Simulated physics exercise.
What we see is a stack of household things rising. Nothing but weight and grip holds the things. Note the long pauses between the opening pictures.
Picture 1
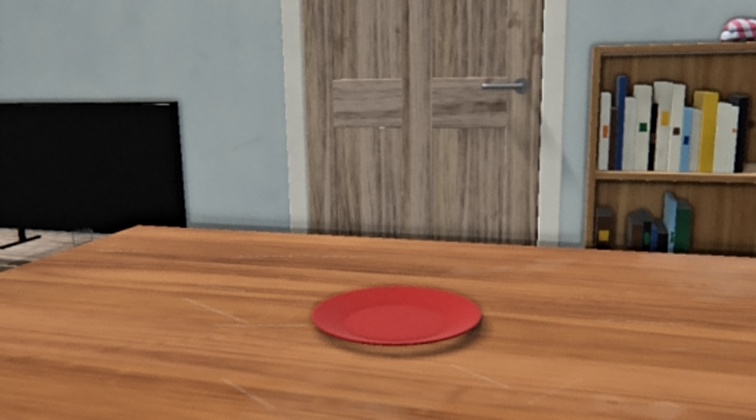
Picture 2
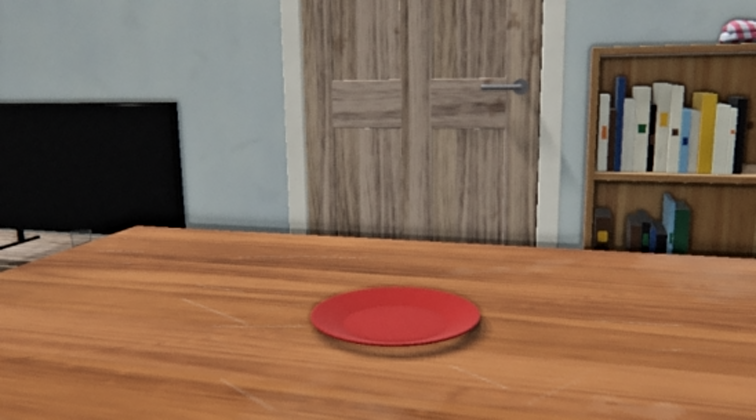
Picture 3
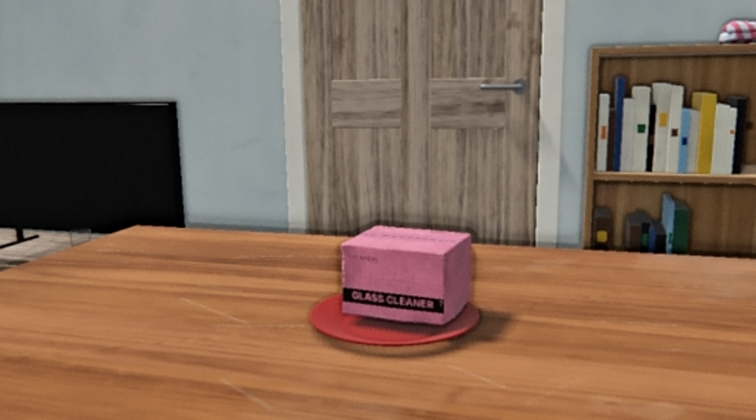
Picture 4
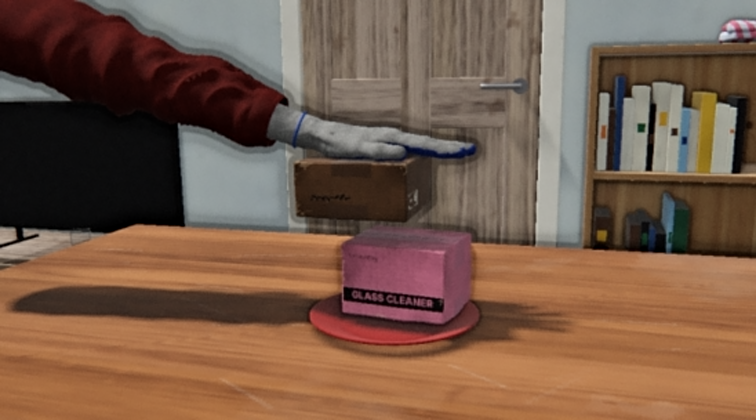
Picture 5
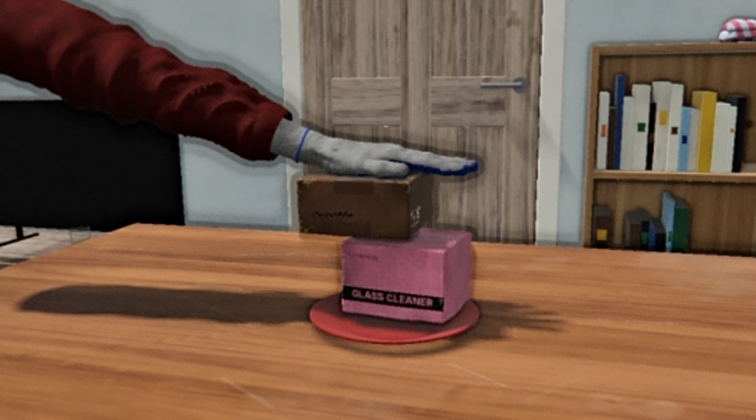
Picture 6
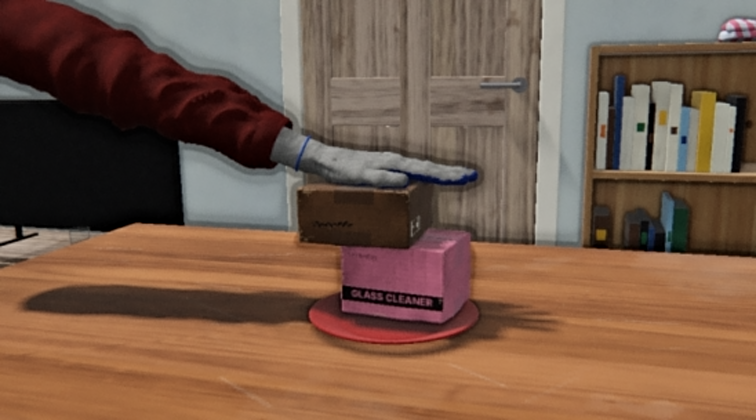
The clip opens on a red plate alone on a wooden table, and then a pink box labelled as glass cleaner sits on it. A gloved hand in a dark red sleeve reaches in from the left above a brown box, which lowers slightly onto the pink box, offset to the left, the hand still on it.
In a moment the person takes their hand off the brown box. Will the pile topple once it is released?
The pile will stay secure.
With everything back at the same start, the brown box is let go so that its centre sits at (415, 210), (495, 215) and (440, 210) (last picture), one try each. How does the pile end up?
The pile remains standing the first time, collapses the second time and remains standing the third time.
Then, 0.20 s after the last picture, nothing has stirred.
Then, 0.40 s after the last picture, brown box resting near (369, 208).
At rest, all 3 in place. Seen from the same camera at the end, brown box near (369, 208). The pile stays up.
